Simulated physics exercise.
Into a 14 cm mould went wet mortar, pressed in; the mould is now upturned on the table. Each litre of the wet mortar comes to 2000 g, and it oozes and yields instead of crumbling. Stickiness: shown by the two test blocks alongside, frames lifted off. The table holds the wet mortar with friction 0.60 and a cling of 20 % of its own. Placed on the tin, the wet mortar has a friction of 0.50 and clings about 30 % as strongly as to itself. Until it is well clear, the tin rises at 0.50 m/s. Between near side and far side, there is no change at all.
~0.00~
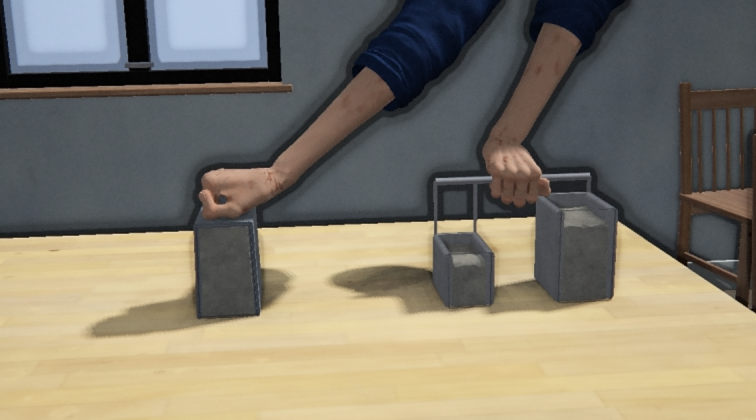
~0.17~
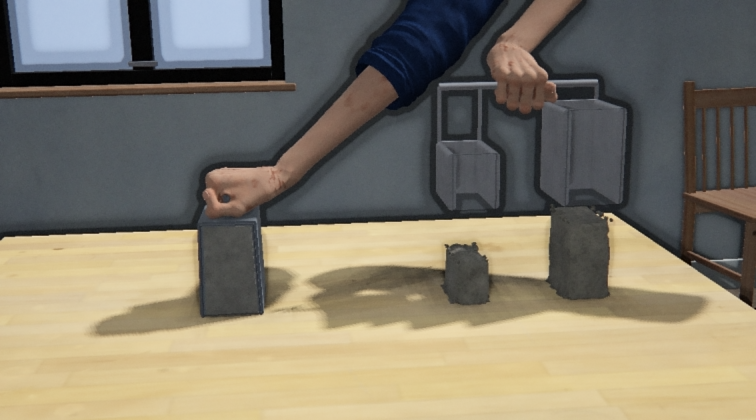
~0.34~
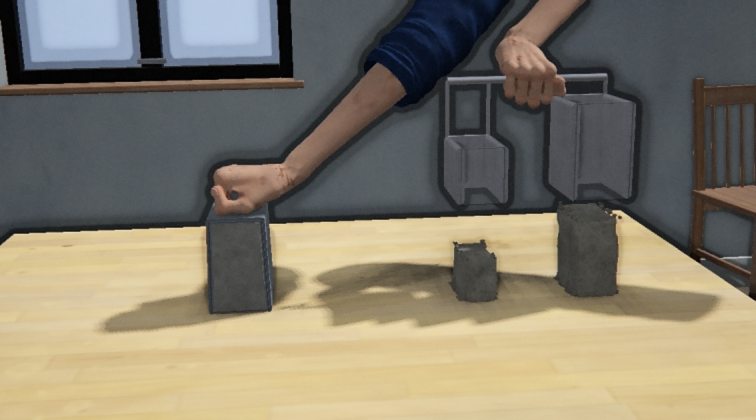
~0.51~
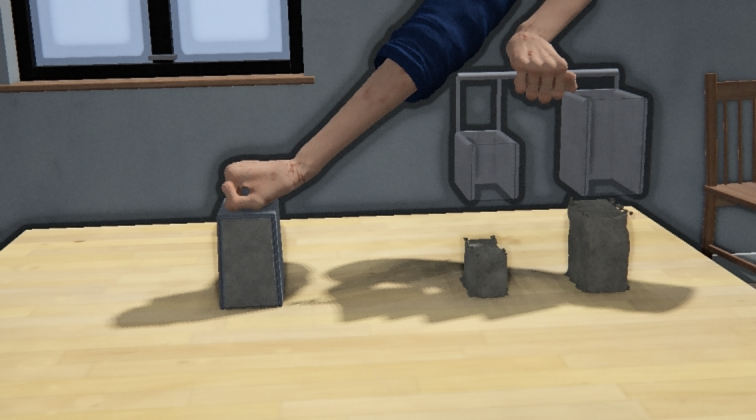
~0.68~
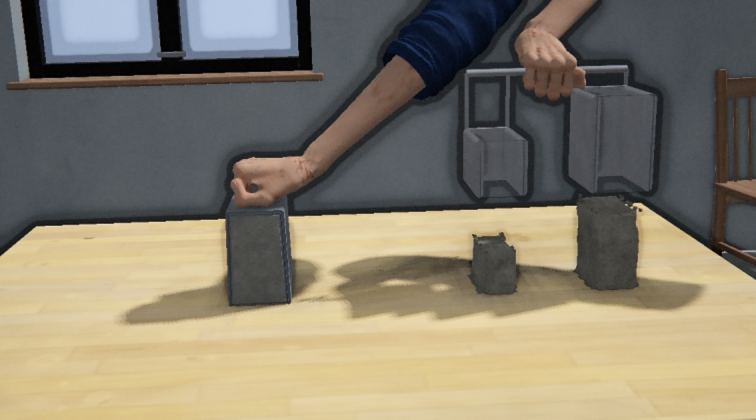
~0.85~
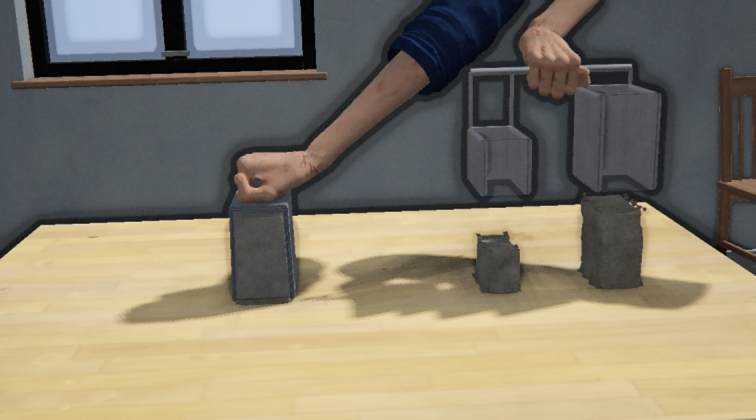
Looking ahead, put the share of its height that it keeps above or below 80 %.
I'd say the figure ends up exceeding 80 per cent.
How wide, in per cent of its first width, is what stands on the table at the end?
About 130 per cent.
After 1.04 s, the tin is up by 9.5 cm.
After 1.27 s, the tin is up by 21 cm; what stands on the table is 96 % of the tin's depth.
After 1.49 s, the tin is up by 26 cm; what stands on the table is 95 % of the tin's depth.
After 1.72 s, the tin is up by 26 cm; what stands on the table is 93 % of the tin's depth.
After 2.60 s, the tin is up by 26 cm; what stands on the table is 89 % of the tin's depth.
